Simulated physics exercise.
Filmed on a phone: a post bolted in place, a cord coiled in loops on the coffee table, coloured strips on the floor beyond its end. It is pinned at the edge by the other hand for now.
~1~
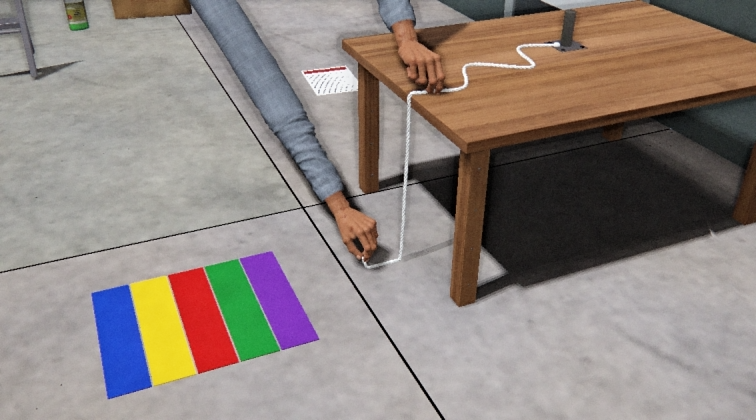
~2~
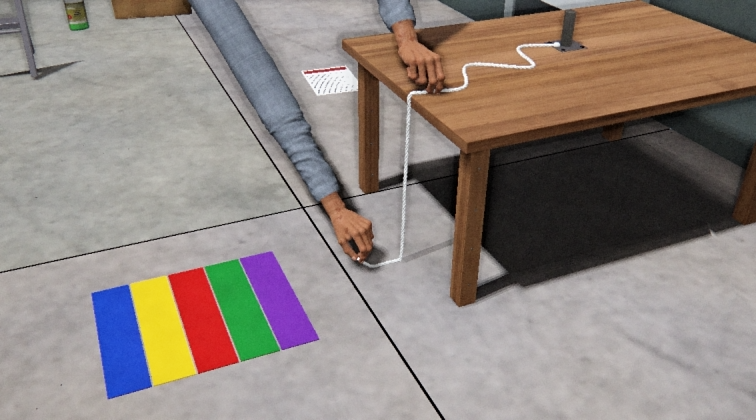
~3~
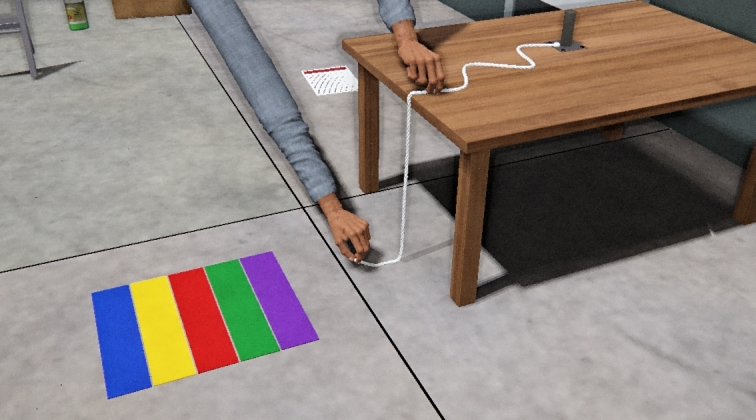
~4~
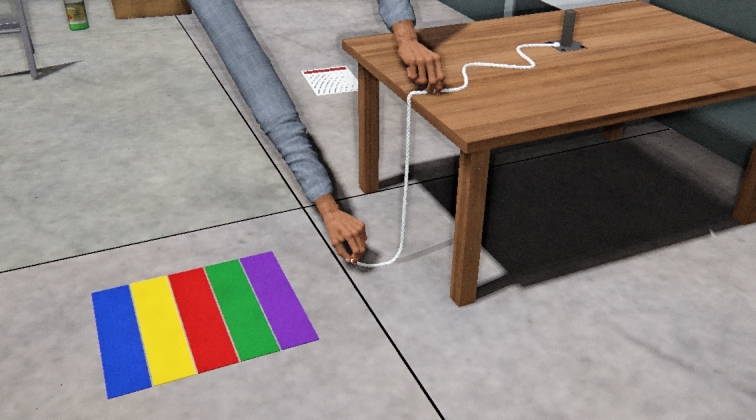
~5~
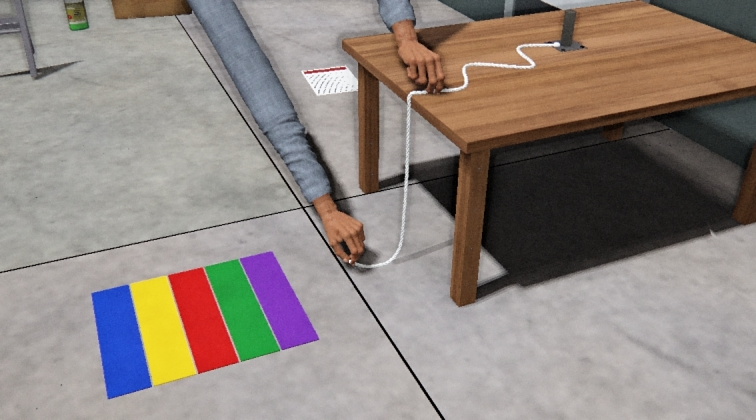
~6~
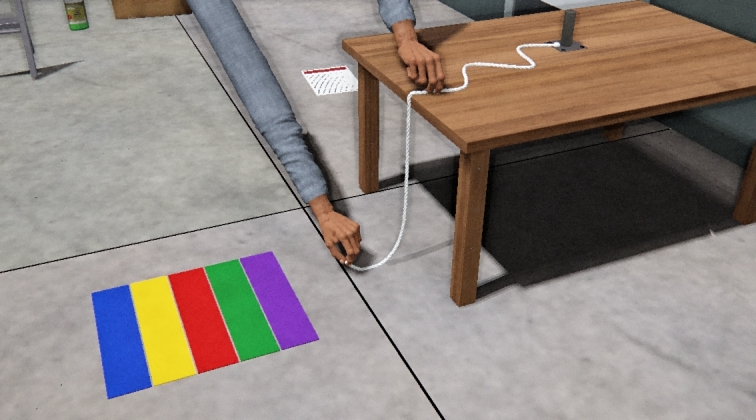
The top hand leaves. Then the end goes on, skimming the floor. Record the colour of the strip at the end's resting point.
Resting point: Yellow strip.
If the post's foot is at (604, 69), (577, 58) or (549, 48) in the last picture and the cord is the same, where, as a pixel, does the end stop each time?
Try by try, around (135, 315), (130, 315) and (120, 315).
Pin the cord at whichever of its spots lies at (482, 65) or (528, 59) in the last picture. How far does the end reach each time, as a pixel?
(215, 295) and (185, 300).
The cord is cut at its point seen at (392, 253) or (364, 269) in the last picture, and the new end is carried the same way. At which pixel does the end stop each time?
In order, around (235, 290) and (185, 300).
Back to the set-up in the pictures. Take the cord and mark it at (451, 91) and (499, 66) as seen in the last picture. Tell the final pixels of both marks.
About (370, 114), and the other about (459, 72).
Soon after, end near (214, 295); over red.
Then, end near (175, 304); over yellow.
At full stretch, end near (150, 310); over yellow. It gets as far as the yellow strip.
